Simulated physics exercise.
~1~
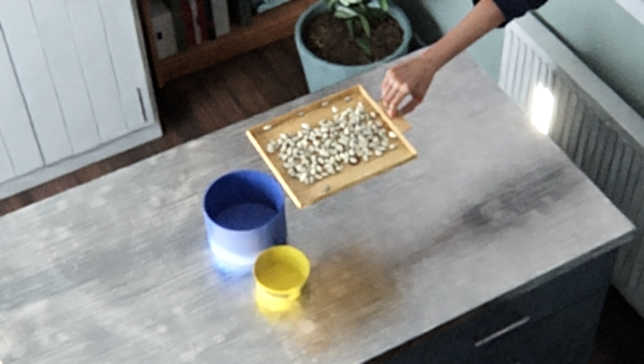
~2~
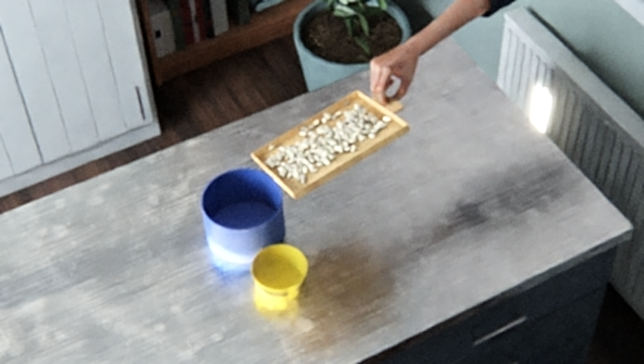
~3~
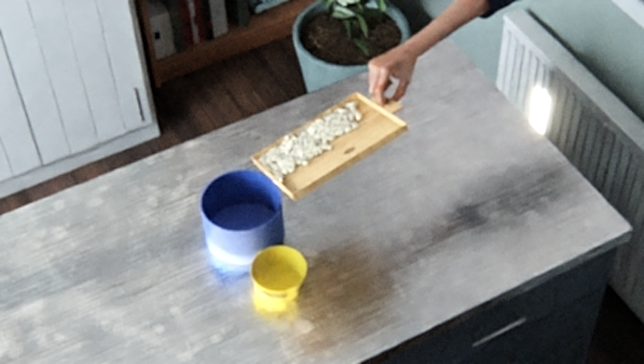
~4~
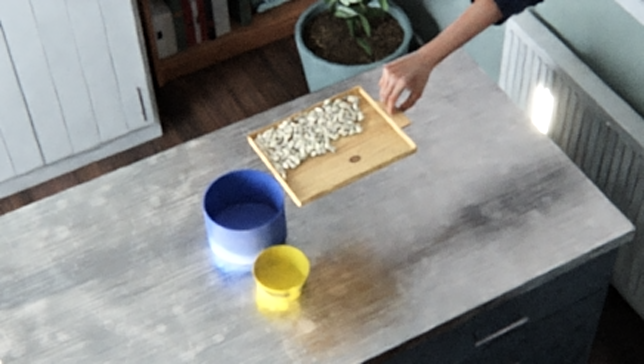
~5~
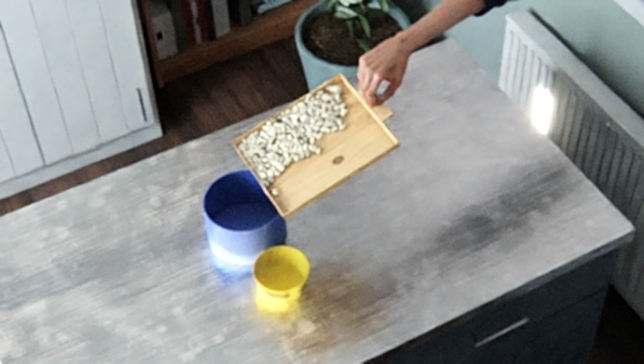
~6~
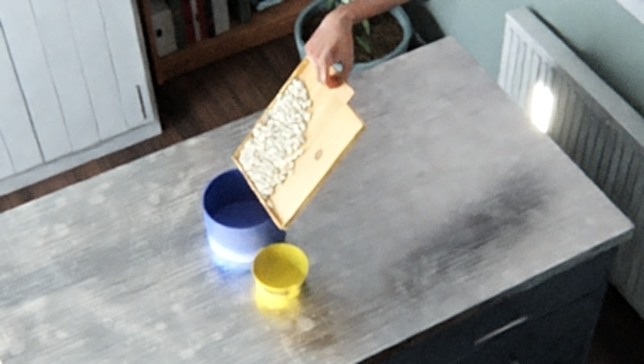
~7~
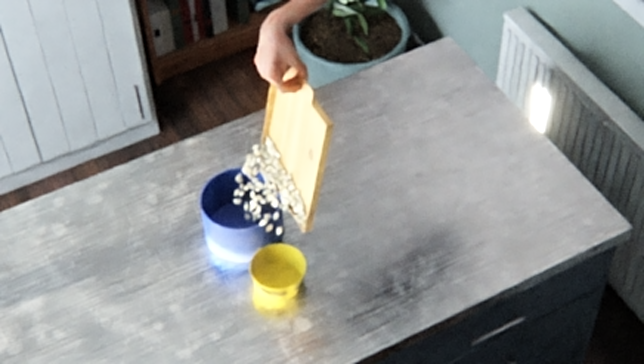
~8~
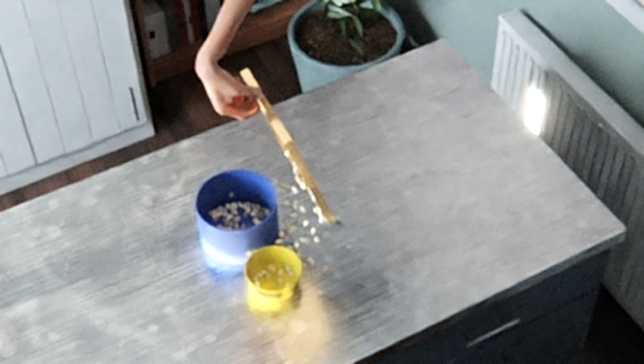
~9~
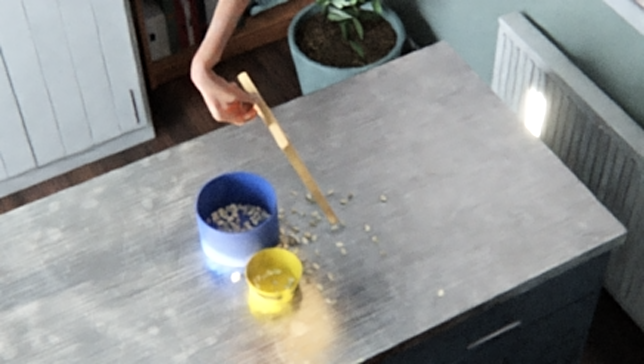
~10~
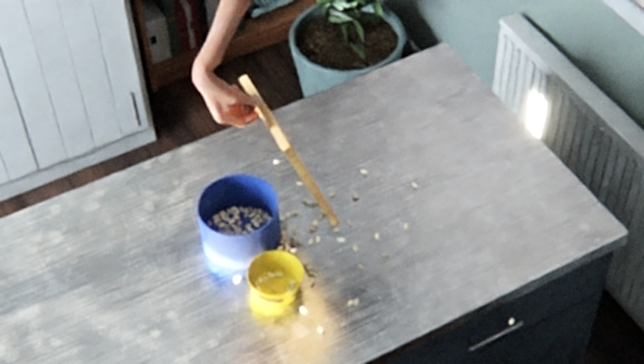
Hand tilting a wooden tray, levelling it, then tipping white beans into a blue pot and yellow dish, many scattering across the table.
